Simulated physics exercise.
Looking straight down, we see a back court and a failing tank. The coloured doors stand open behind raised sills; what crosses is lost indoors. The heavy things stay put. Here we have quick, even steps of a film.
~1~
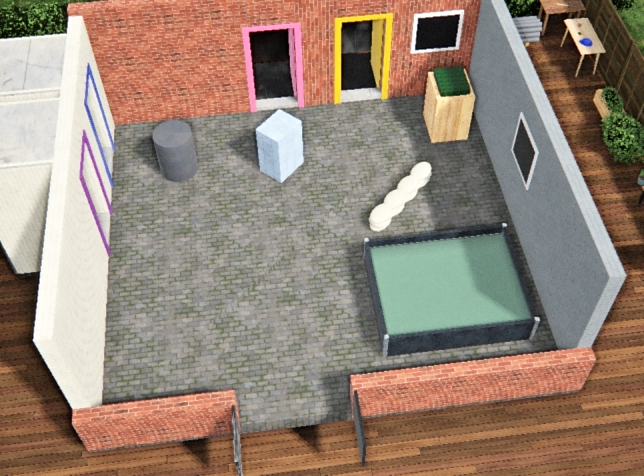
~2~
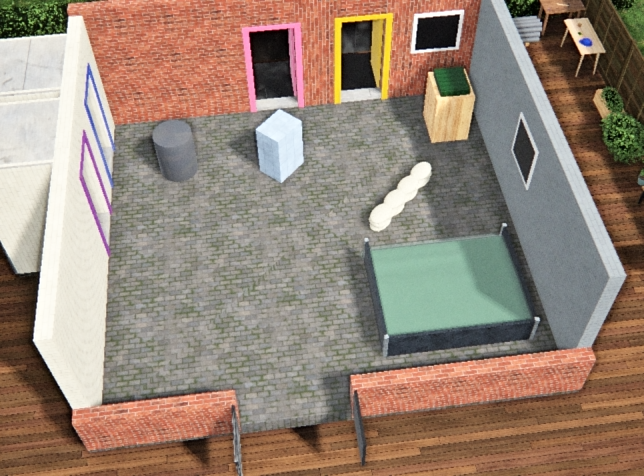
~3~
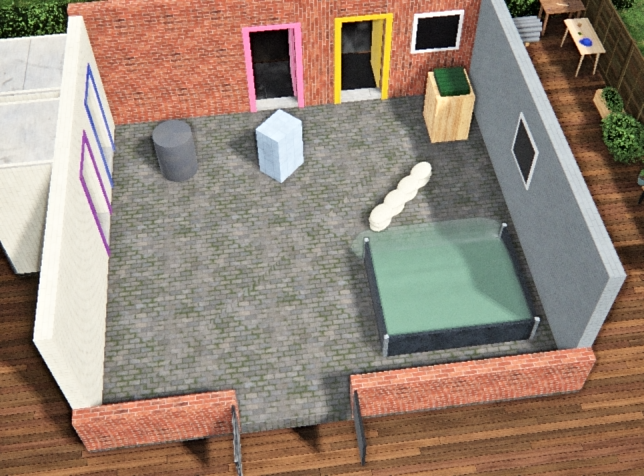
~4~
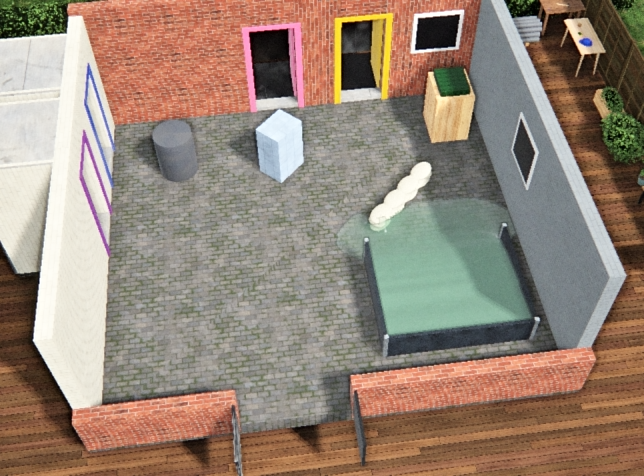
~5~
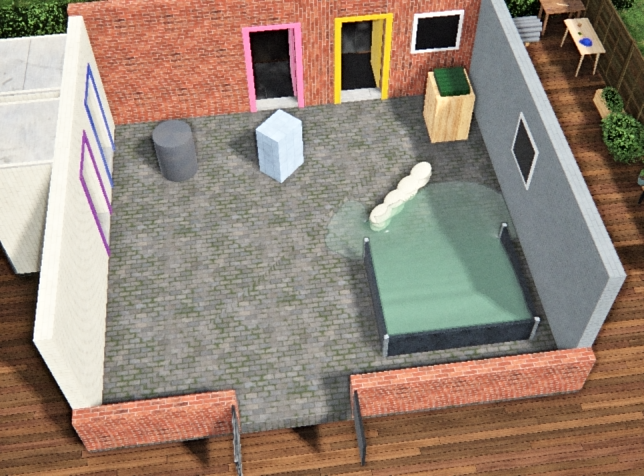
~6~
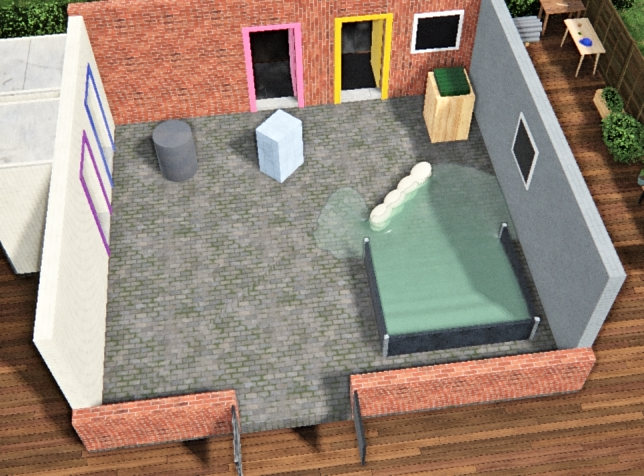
Green water pouring from the far side of an open tank, spreading across a walled paved court and around a pale lumpy barrier.
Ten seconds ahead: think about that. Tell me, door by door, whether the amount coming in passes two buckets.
Yellow door: Limit not exceeded; blue door: Limit not exceeded; pink door: Limit not exceeded; purple door: Limit not exceeded.
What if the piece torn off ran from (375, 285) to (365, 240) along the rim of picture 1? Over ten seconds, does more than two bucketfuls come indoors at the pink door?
In that case pink misses the mark.
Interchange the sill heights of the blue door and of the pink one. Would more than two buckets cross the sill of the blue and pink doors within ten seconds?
Blue door: Above the mark; pink door: Below the mark.
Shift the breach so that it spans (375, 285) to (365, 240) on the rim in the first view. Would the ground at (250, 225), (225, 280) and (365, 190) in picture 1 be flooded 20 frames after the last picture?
Taking the points in order: Swamped, swamped and unwetted.
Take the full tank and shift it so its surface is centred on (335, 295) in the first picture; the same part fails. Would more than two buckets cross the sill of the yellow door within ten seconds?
As far as I can tell, the yellow door gets swamped.
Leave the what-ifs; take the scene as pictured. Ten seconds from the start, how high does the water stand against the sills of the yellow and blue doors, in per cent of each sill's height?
Near 20 and 50 per cent, in that order.
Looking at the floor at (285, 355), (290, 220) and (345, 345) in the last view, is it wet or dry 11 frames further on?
As listed, the points end up high and dry, soaked and high and dry.
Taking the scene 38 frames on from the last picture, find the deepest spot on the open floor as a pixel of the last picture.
Around (115, 134).
A moment on, water covers 15 % of the floor; the yellow door not reached, the blue door not reached, the pink door not reached, the purple door not reached.
Next, water covers 30 % of the floor; the yellow door not reached, the blue door not reached, the pink door not reached, the purple door not reached.
Then, water covers 50 % of the floor; the yellow door wet at the sill, nothing in, the blue door not reached, the pink door wet at the sill, nothing in, the purple door not reached.
Later, water covers 65 % of the floor; the yellow door wet at the sill, nothing in, the blue door wet at the sill, nothing in, the pink door under two buckets in, the purple door wet at the sill, nothing in.
In the end, water covers 85 % of the floor; the yellow door wet at the sill, nothing in, the blue door under two buckets in, the pink door under two buckets in, the purple door under two buckets in.
